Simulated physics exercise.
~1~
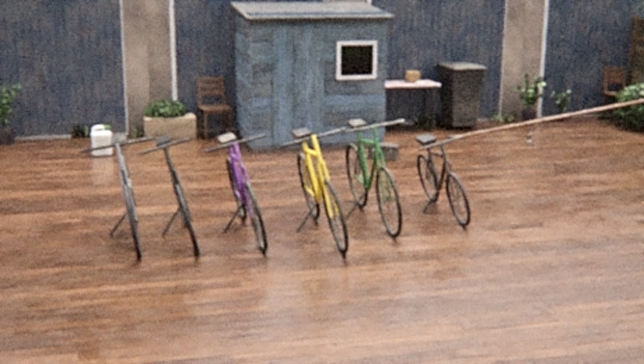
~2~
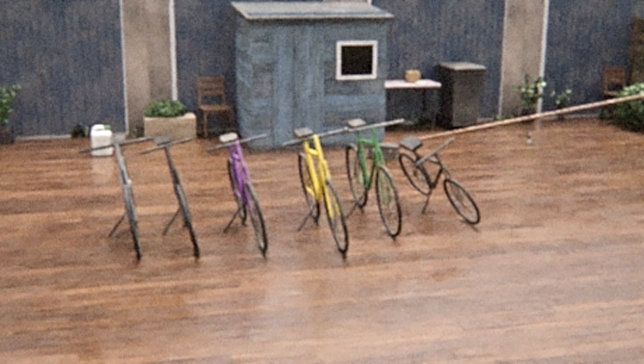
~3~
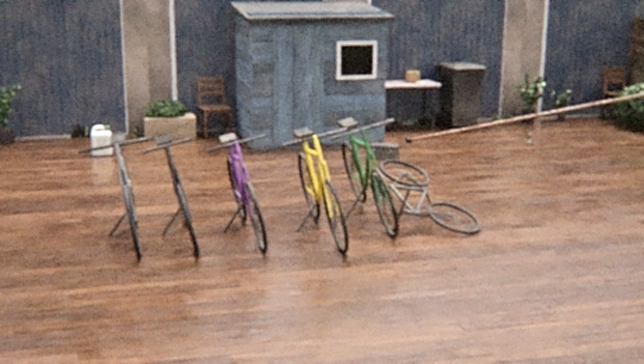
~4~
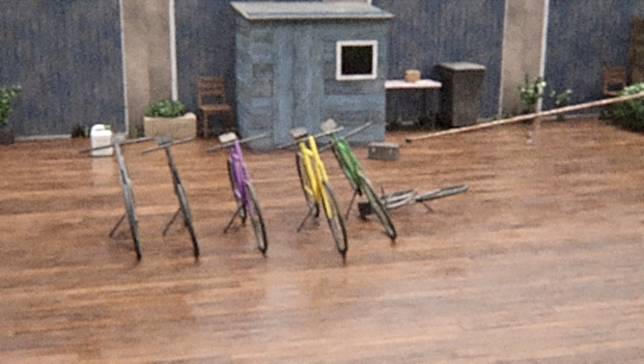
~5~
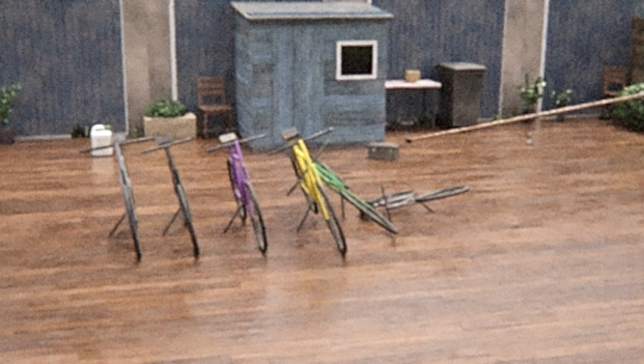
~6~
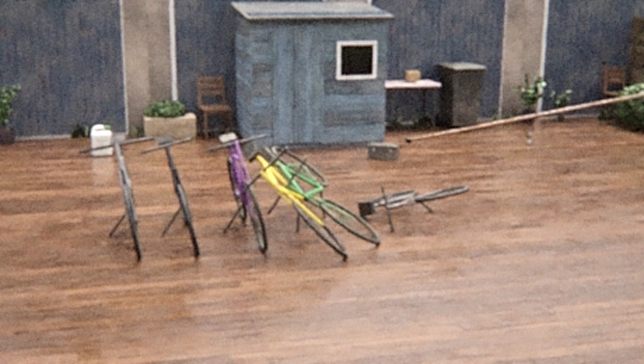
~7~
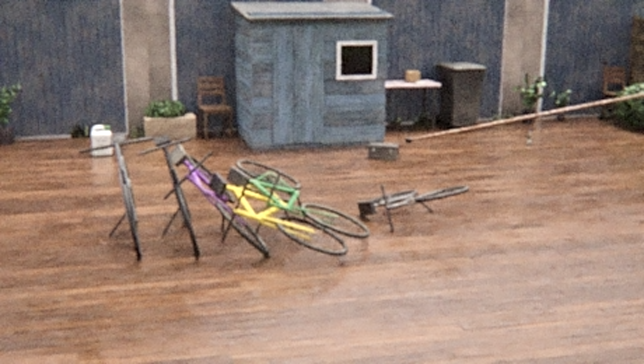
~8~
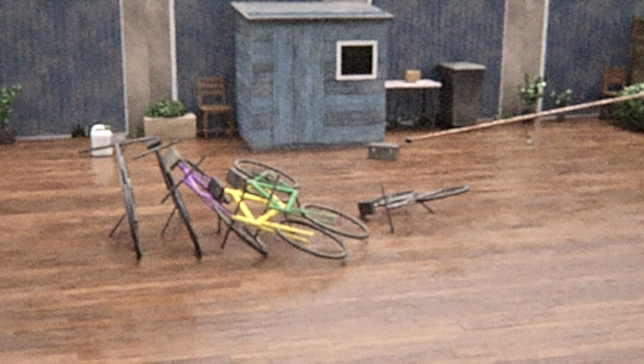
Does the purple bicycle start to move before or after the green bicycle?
The purple bicycle starts to move after the green one. The green bicycle is already leaning over while the purple one still stands in its place.
